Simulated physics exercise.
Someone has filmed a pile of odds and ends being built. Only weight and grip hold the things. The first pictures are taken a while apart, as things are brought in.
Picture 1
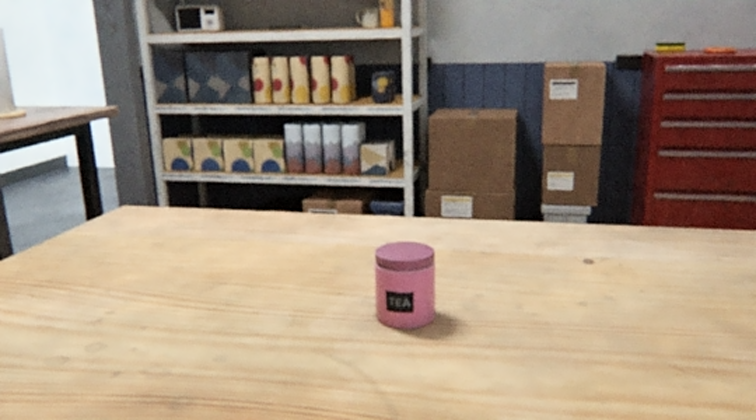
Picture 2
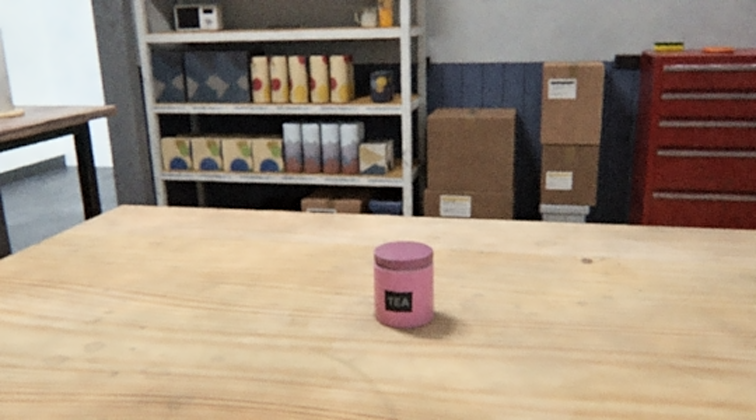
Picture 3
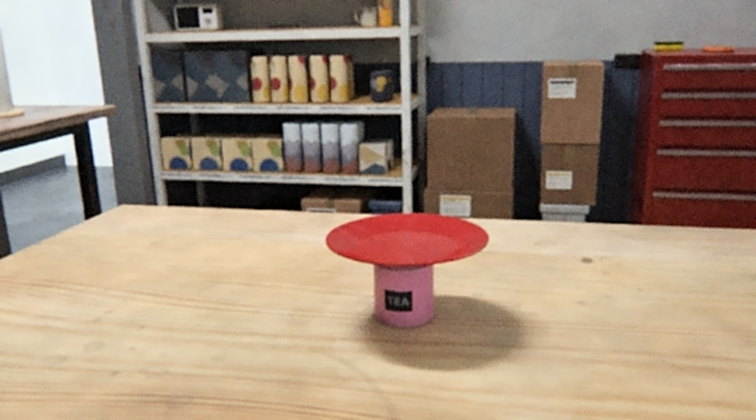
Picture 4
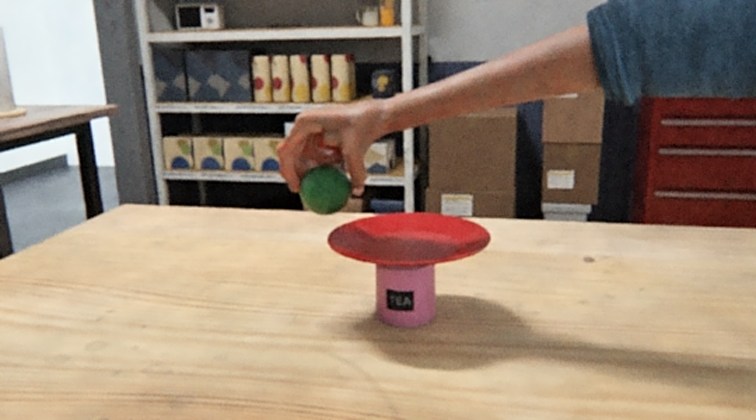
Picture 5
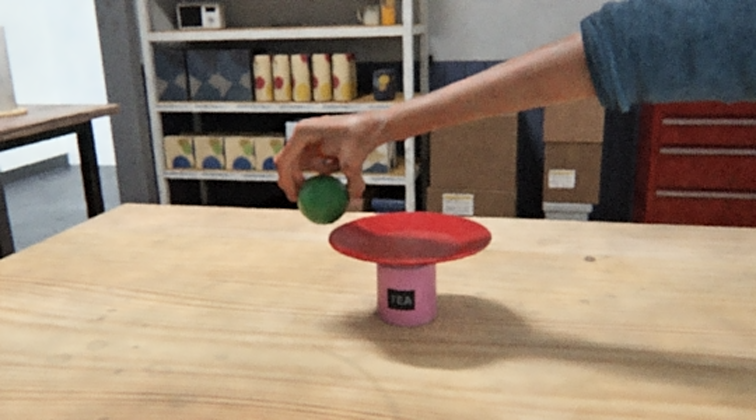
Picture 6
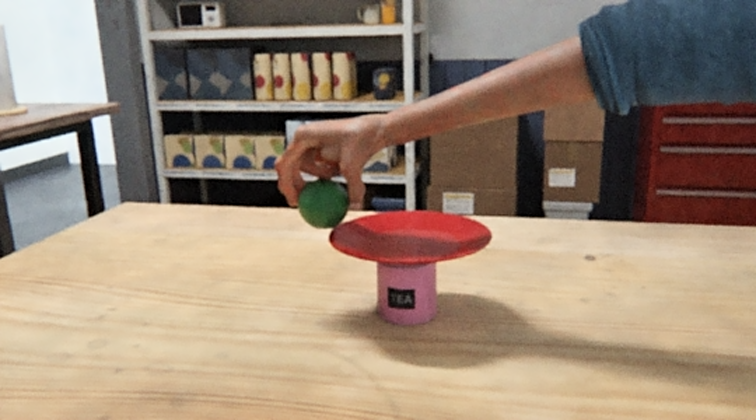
A red plate appears on the pink tea tin, then a hand lowers a green apple onto its left edge.
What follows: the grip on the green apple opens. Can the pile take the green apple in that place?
In the end the pile loses its balance.
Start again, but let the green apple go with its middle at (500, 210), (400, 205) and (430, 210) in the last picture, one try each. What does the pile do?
In the first case it loses its balance; in the second case it keeps its balance; in the third case it stays up.
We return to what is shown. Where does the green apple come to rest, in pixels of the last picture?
Near (286, 281).
Then, 0.40 s later than the last frame, green apple now fallen.
Then, 0.50 s later than the last frame, things are still on the move.
When it is over, fallen, green apple; the other 2 as before. End places, in pixels of the last picture, green apple near (286, 281). The pile comes apart.
